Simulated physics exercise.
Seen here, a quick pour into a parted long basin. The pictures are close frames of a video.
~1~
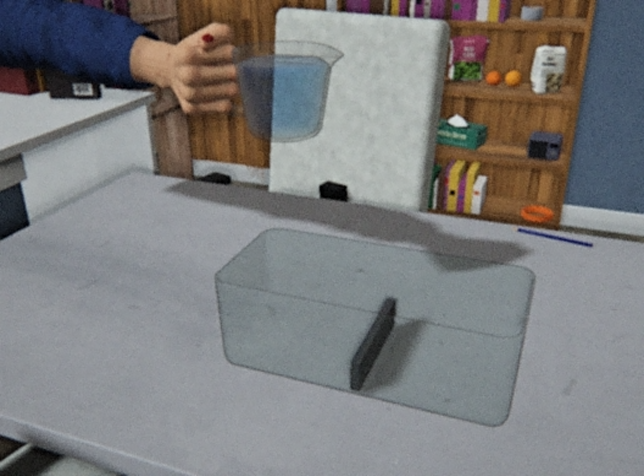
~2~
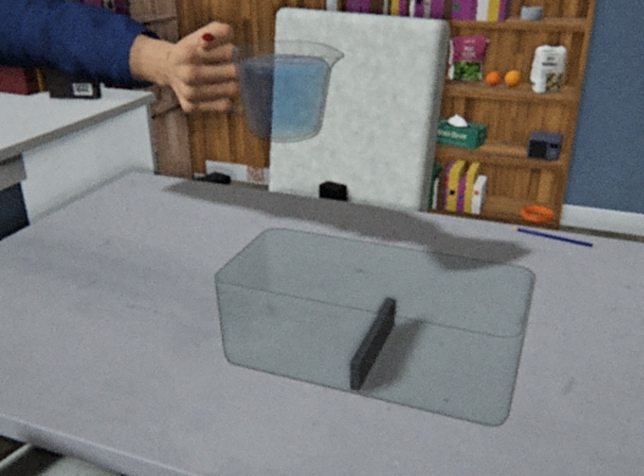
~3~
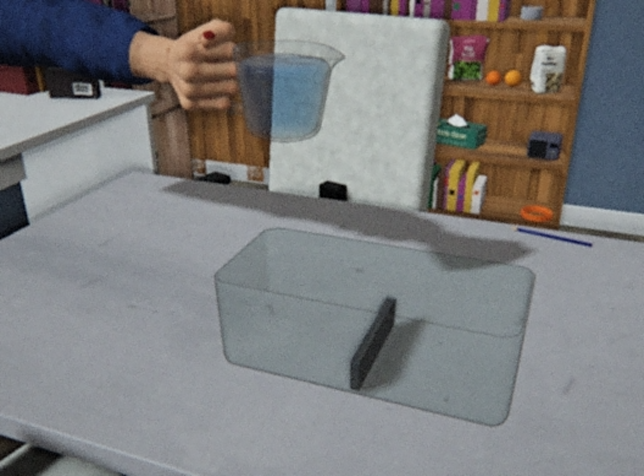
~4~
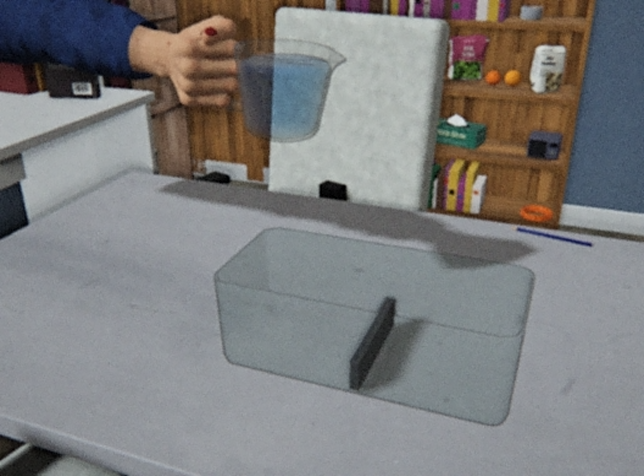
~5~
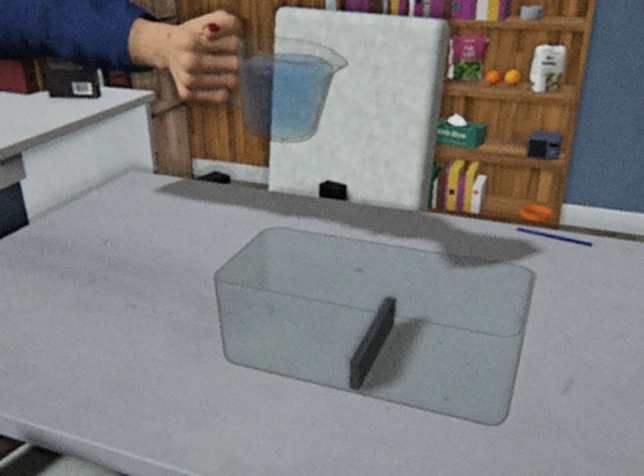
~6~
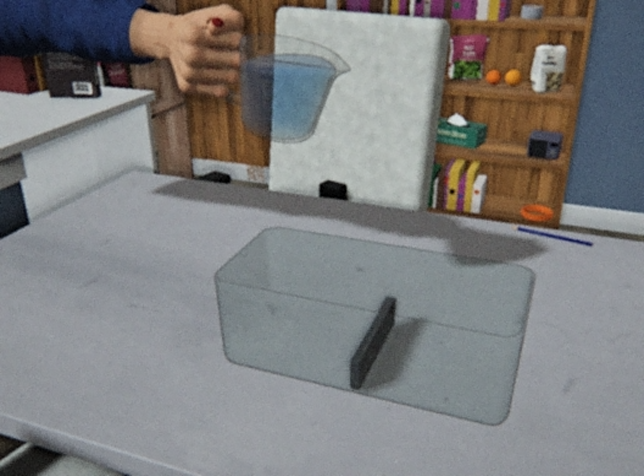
A hand in a dark blue sleeve, at upper left, holds a clear pitcher of blue liquid and slowly tilts it slightly to the right. Below it, a transparent long basin with a short dark upright divider inside sits on a pale grey table, viewed from slightly above by a still camera. Behind are a whitish panel, wooden shelves of colourful items and a blue wall, all motionless.
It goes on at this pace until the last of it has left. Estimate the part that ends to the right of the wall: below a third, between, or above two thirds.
The share right of the wall is above two thirds.
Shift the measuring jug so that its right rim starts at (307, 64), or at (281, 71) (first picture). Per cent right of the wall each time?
About 30 and 5 per cent.
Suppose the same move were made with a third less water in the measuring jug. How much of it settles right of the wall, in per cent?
It comes to 80 per cent or so.
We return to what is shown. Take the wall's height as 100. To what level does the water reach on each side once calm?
Left: 10 %. Right: 40 %.
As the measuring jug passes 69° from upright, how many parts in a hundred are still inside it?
Near 65 %.
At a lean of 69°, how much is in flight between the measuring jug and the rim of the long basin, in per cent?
Some 30 per cent.
A moment on, the measuring jug is tipped part way and 65 per cent is still to pour, 0 is left of the wall and 5 right of it.
Next, the measuring jug is tipped on its side and 13 per cent is still to pour, 1 is left of the wall and 57 right of it.
Then the measuring jug is tipped on its side and 1 per cent is still to pour, 10 is left of the wall and 84 right of it.
Later the measuring jug is tipped on its side and 0 per cent is still to pour, 12 is left of the wall and 85 right of it.
In the end 13 per cent lies left of the wall, 85 right of it and 2 outside.
